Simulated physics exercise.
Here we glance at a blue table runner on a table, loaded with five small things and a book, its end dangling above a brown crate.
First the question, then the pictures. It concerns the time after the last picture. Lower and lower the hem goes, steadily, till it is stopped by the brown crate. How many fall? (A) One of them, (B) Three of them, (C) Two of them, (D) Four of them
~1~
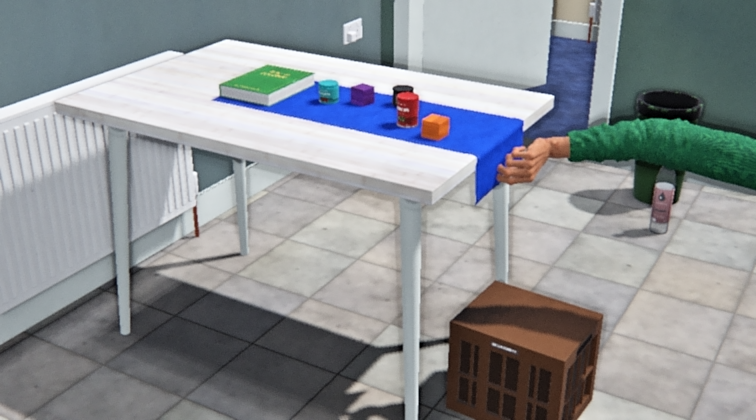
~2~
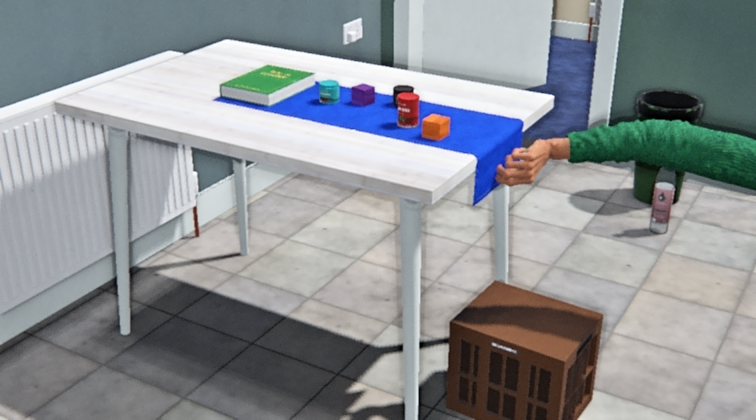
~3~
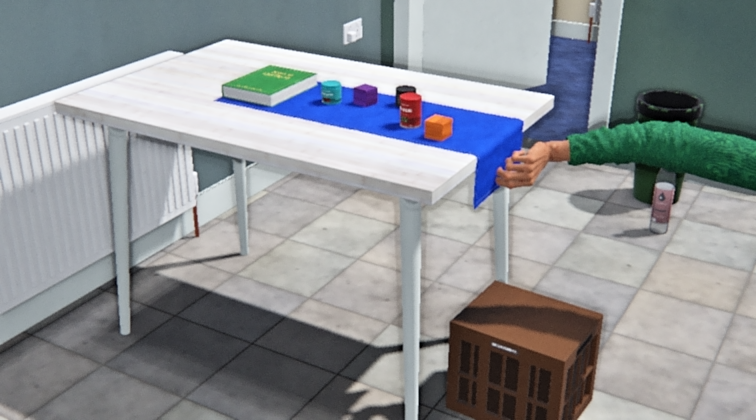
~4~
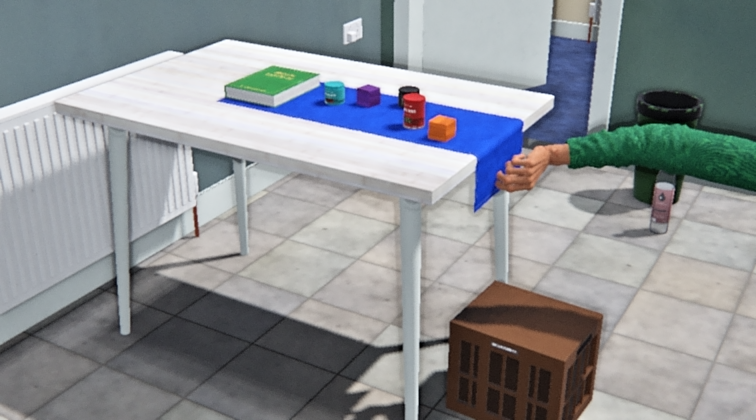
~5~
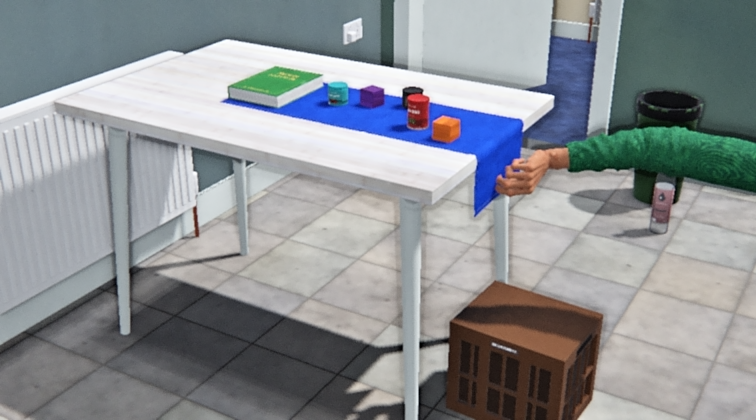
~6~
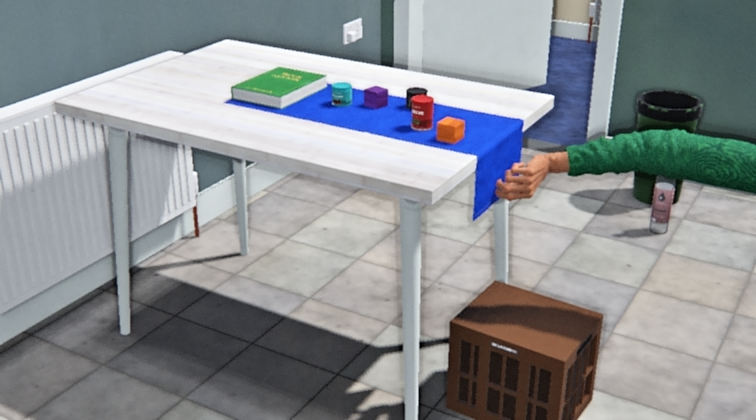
(B) Three of them.
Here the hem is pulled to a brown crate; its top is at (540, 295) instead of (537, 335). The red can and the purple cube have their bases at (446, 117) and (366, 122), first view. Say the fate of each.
Red can is gone, purple cube stays.
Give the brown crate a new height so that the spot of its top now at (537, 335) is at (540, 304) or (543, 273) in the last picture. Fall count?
The count: 2 and 1.
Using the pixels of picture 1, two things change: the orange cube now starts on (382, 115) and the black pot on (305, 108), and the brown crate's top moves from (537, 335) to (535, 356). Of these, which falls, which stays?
Well, the orange cube is dislodged, and the black pot is safe.
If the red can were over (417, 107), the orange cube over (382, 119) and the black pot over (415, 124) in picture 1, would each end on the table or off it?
Result - red can lost; orange cube lost; black pot lost.
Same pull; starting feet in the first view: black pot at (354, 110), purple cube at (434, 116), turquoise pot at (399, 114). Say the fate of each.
The black pot ends up on top, the purple cube ends up off and the turquoise pot ends up off.
Soon after, hem near (496, 259); orange cube gone.
After that, hem on the crate; orange cube, red can and black pot gone.
In the end, hem on the crate; orange cube, red can and black pot gone. It carries off three.
